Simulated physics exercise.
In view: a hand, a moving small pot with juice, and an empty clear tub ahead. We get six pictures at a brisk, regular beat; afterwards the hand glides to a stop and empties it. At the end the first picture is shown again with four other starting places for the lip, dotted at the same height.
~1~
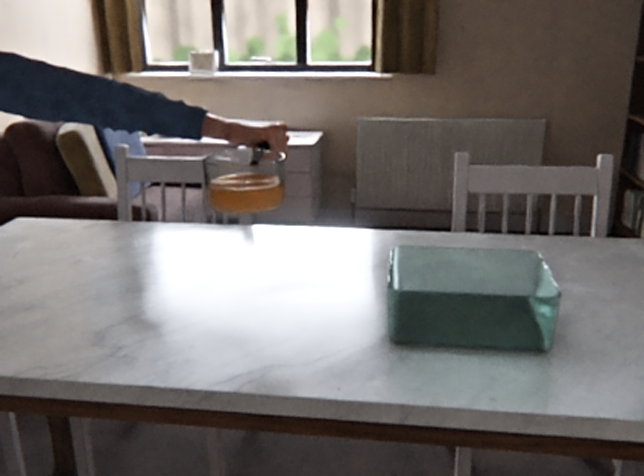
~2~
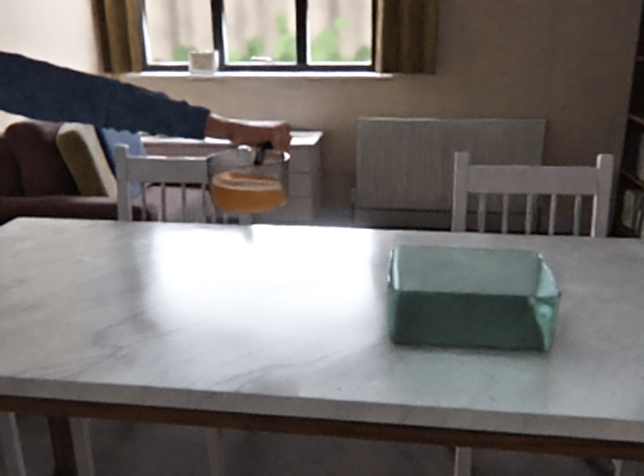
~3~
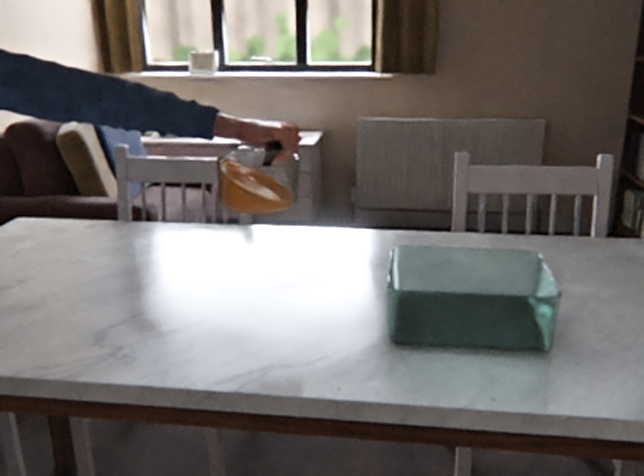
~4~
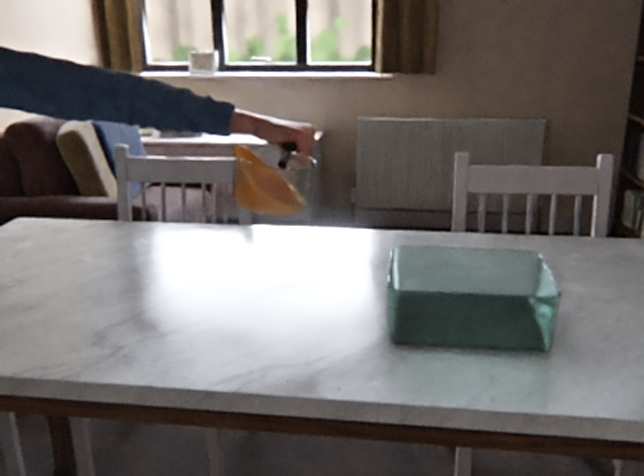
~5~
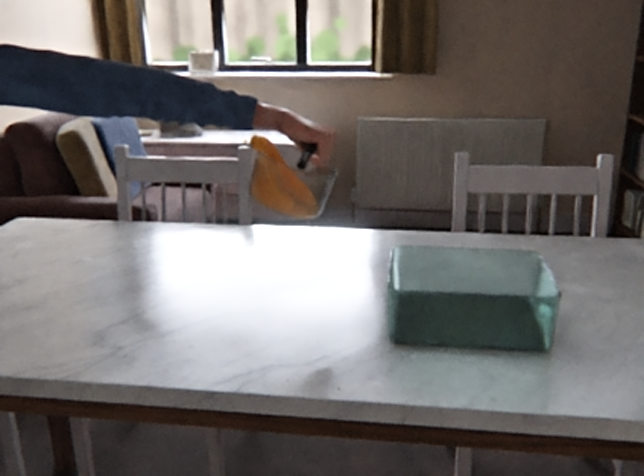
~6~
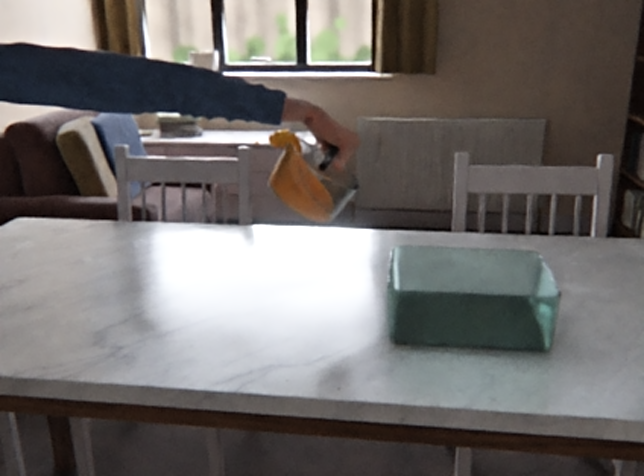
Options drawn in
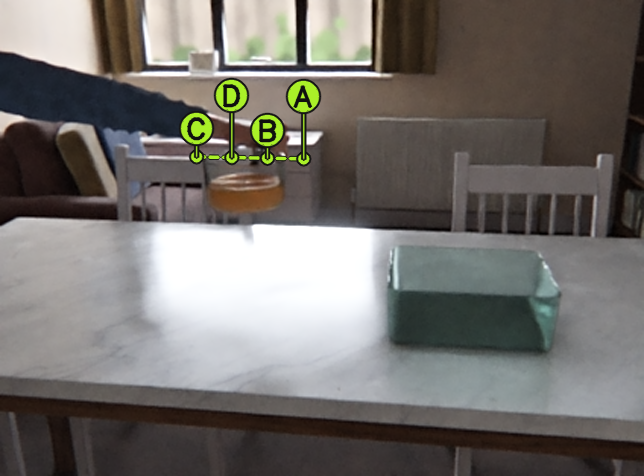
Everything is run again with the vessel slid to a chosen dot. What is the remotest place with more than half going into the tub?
It is D.
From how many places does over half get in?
Three of the four.
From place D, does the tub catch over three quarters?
No, less.
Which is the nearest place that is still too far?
The answer is C.
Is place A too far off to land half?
No, not at all.
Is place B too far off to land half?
No, that is safe.
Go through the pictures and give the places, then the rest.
Upright, lip at (282, 158); tub from (388, 340) to (552, 349); nothing has left yet.
Upright, lip at (286, 158); nothing has left yet.
Upright, lip at (296, 159); nothing has left yet.
Tipped about 8°, lip at (314, 164); juice is over the rim, down to (244, 153).
Tipped about 20°, lip at (336, 173); juice is over the rim, down to (271, 149).
Tipped about 35°, lip at (358, 186); juice is over the rim, down to (286, 146).
On the marked copy, A at (303, 158); B at (267, 158); C at (196, 156); D at (231, 157).
Choosing A, about 78 % lands in the tub, 5 % falls short and 17 % goes beside or beyond.
Choosing B, about 84 % lands in the tub, 11 % falls short and 5 % goes beside or beyond.
Choosing C, about 33 % lands in the tub, 58 % falls short and 9 % goes beside or beyond.
Choosing D, about 63 % lands in the tub, 30 % falls short and 6 % goes beside or beyond.
